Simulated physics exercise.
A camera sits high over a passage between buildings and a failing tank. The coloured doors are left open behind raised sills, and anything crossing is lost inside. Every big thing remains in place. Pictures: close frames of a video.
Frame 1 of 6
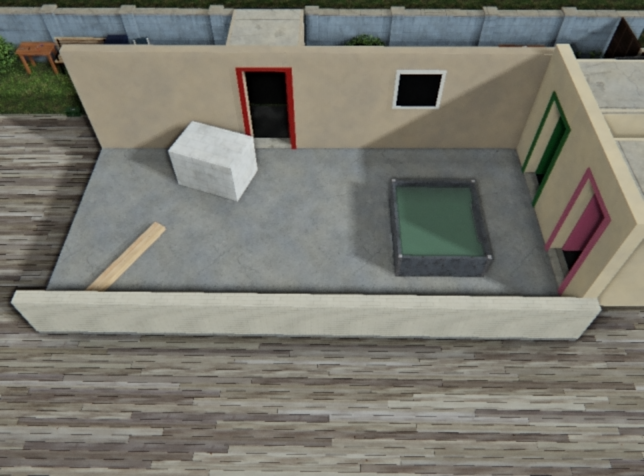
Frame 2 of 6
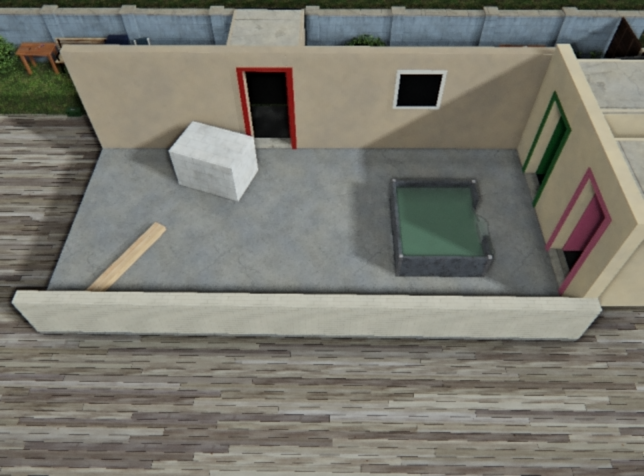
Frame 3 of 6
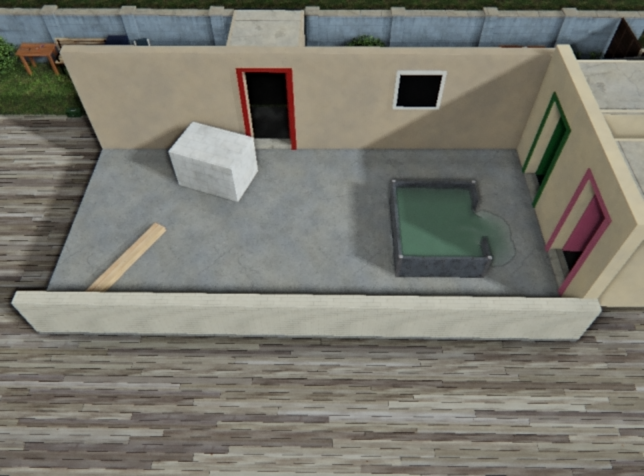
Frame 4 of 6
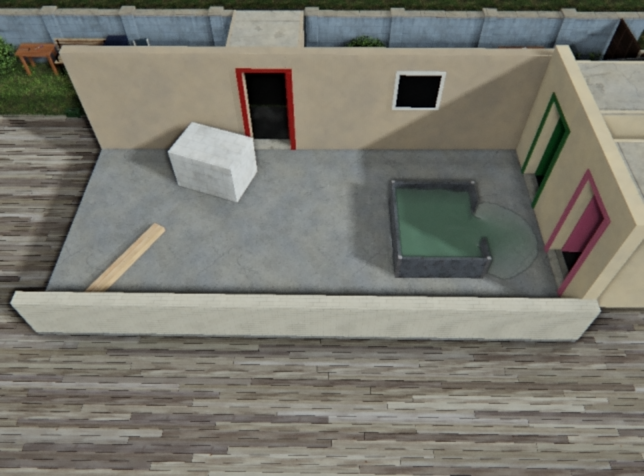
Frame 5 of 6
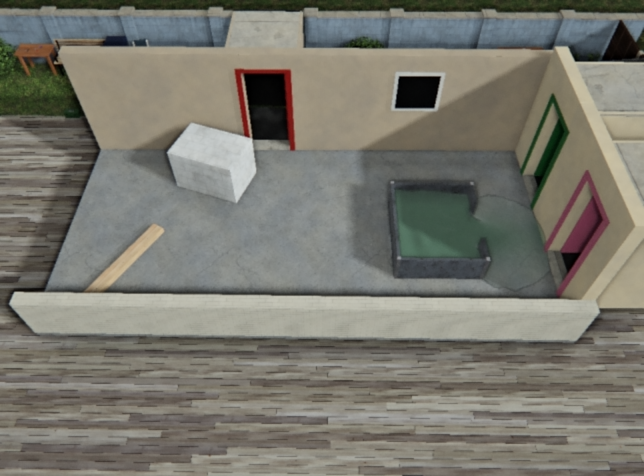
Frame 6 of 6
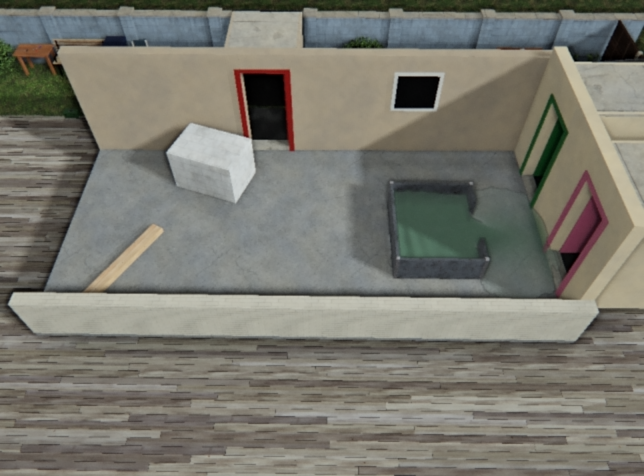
The footage shows a walled grey yard with a white block, a plank and a square tank of greenish water; the tank's right side opens, and water pours through the gap, spreading rightward across the floor near the pink-framed doorway.
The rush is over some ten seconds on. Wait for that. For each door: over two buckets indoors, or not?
The red door is going to stay within two buckets; the pink door is going to be swamped; the green door is going to be swamped.
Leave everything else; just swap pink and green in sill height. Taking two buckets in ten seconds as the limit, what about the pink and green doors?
Okay, so pink door gets too much, and green door doesn't reach it.
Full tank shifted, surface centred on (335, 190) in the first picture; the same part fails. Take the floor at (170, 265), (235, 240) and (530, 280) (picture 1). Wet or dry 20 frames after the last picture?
In order, the three spots end up untouched, untouched and waterlogged.
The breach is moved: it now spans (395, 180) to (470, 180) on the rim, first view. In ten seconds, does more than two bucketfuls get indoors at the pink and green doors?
In short: Pink falls short, green exceeds the limit.
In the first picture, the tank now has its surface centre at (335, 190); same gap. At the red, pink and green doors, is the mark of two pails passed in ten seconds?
Red door: Beneath; pink door: Beneath; green door: Above.
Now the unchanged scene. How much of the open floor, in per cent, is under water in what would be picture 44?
Roughly 60 percent.
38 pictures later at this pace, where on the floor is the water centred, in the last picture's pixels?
Somewhere around (416, 234) in the last view.
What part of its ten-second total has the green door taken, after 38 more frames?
It would be roughly 90 percent of the ten-second total.
A moment on, water covers 10 % of the floor; the red door not reached, the pink door under two buckets in, the green door under two buckets in.
Next, water covers 15 % of the floor; the red door not reached, the pink door over two buckets in, the green door over two buckets in.
Then, water covers 30 % of the floor; the red door not reached, the pink door over two buckets in, the green door over two buckets in.
Later, water covers 60 % of the floor; the red door wet at the sill, nothing in, the pink door far over two buckets in, the green door over two buckets in.
In the end, water covers 75 % of the floor; the red door wet at the sill, nothing in, the pink door far over two buckets in, the green door over two buckets in.
